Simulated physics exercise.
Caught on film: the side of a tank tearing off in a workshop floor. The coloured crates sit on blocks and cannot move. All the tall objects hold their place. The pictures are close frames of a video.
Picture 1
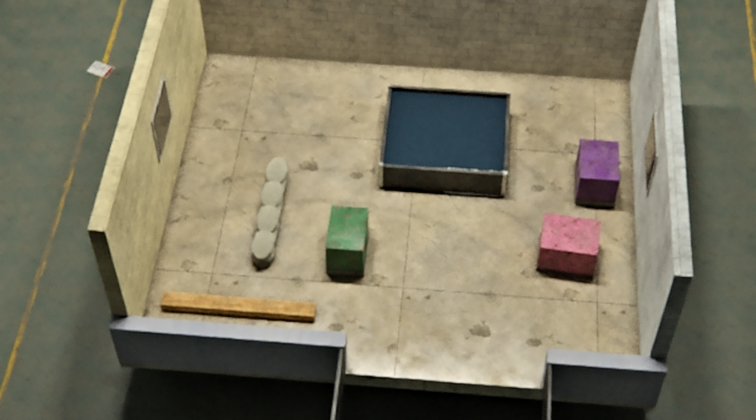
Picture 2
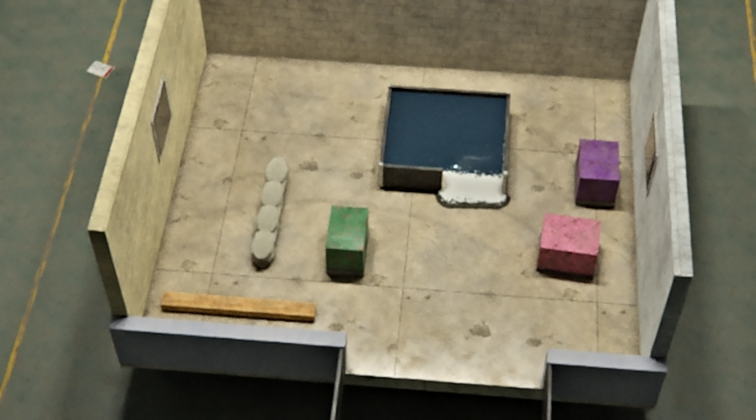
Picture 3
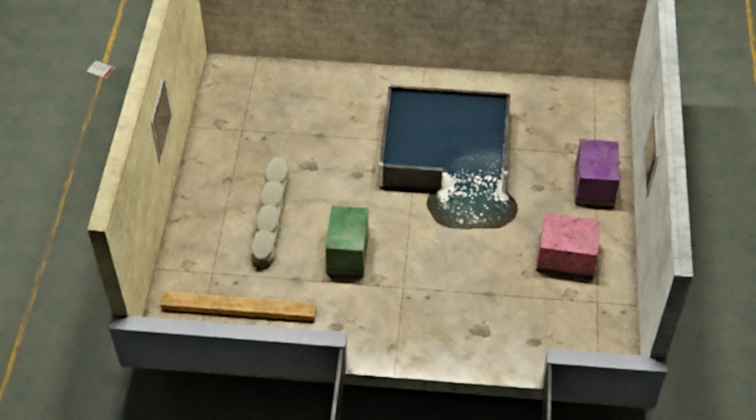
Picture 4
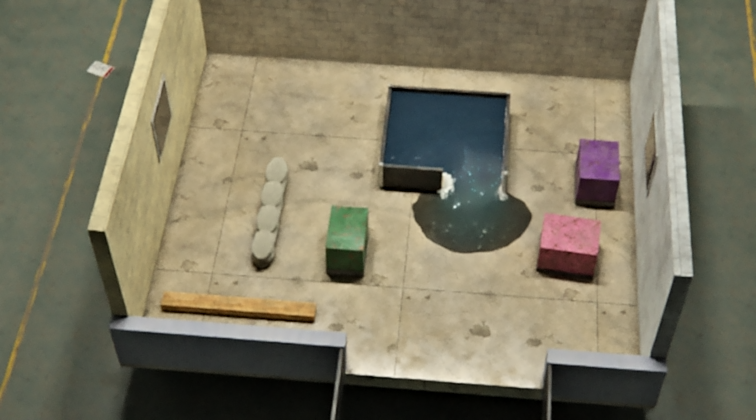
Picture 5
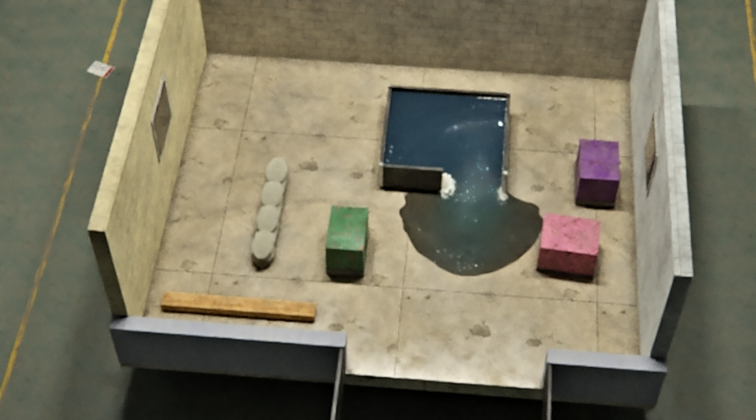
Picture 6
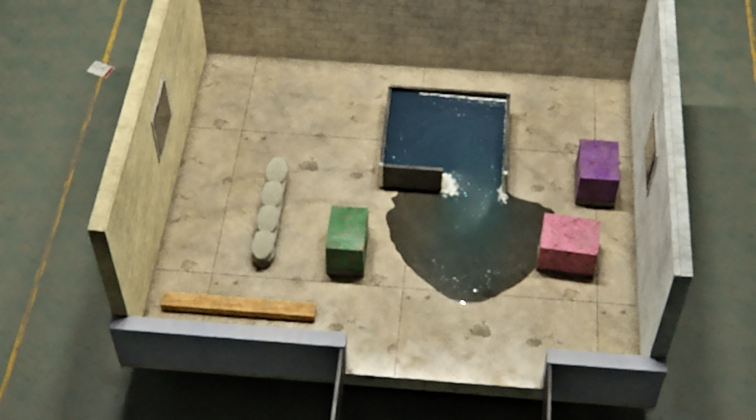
Dark water bursting from the front right side of a tank and spreading across a tan floor, reaching a pink block.
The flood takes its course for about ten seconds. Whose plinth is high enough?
One by one: The green crate stays dry; the purple crate stays dry; the pink crate gets wet.
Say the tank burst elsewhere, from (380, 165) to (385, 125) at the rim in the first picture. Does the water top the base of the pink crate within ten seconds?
My reading: Pink crate is spared.
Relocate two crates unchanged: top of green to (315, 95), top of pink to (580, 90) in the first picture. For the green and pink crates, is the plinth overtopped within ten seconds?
In short: The green one remains dry; the pink one escapes it.
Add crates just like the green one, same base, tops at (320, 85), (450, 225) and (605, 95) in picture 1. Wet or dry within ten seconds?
One after the other: Keeps dry, is topped, remains dry.
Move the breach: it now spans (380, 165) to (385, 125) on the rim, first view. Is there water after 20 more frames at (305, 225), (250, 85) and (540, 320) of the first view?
In turn: Covered, under water, no water.
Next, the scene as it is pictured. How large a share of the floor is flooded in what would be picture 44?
I make it 35 per cent.
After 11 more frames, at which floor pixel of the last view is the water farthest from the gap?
Around (631, 381).
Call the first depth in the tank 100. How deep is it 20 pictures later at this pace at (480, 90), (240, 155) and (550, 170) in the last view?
In turn 0, 0 and 0 in a hundred.
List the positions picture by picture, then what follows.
In the first frame, still water in the water tank at (446, 132).
In the second frame, water pours out at (472, 186) and has run to (503, 203).
In the third frame, the front is at (499, 223), out from the gap at (472, 186).
In the fourth frame, the front is at (452, 247), out from the gap at (472, 187).
In the fifth frame, water pours out at (472, 186) and has run to (454, 268).
In the sixth frame, the front is at (472, 298), out from the gap at (472, 186).
A moment on, water covers 20 % of the floor; the green crate water round its plinth, the purple crate not reached, the pink crate water round its plinth.
Next, water covers 25 % of the floor; the green crate water round its plinth, the purple crate water round its plinth, the pink crate water round its plinth.
Then, water covers 30 % of the floor; the green crate water round its plinth, the purple crate water round its plinth, the pink crate water round its plinth.
Later, water covers 35 % of the floor; the green crate water round its plinth, the purple crate water round its plinth, the pink crate water round its plinth.
In the end, water covers 40 % of the floor; the green crate stayed above the water, the purple crate stayed above the water, the pink crate was topped.
